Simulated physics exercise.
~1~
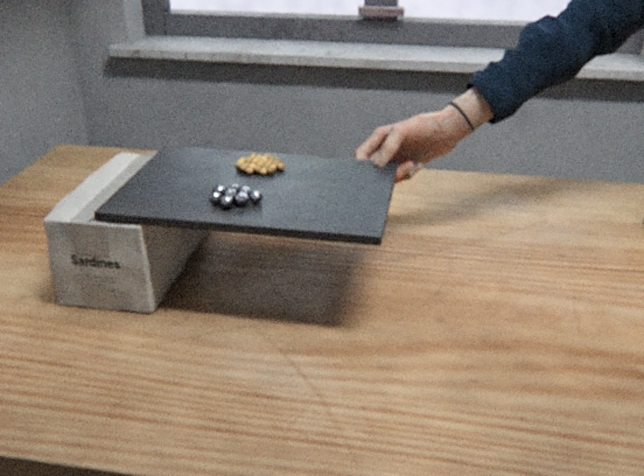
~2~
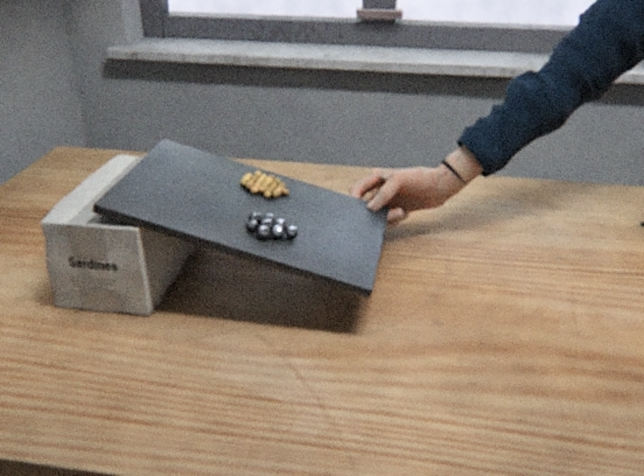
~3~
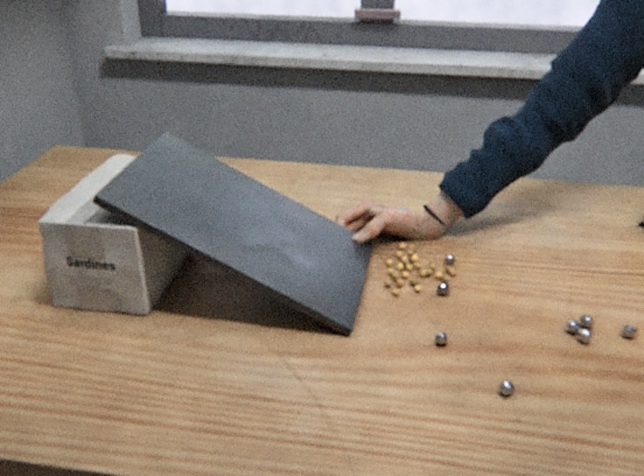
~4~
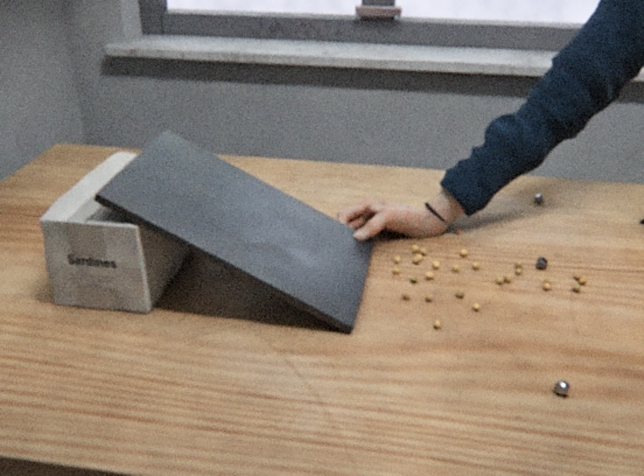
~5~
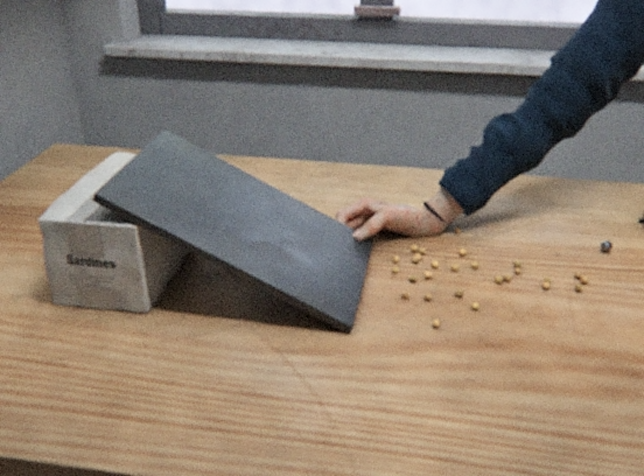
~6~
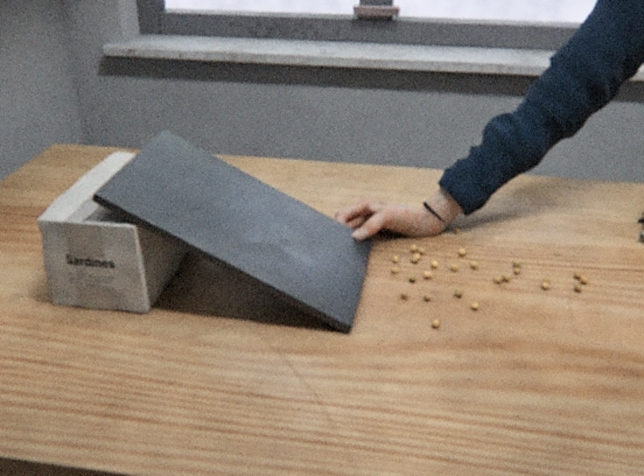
A hand in a dark blue sleeve holds up the right end of a dark grey board on a wooden table, seen from slightly above, with a window sill behind. The board's left end rests on a pale box marked "Sardines", and it carries a cluster of shiny metallic balls nearer the viewer and small golden pieces behind. The hand lowers its end, and both clusters begin to slip down the slope. Once the end reaches the table, the balls roll away right, ahead of the golden pieces. The golden pieces lie scattered near the board, while the balls have gone from view.
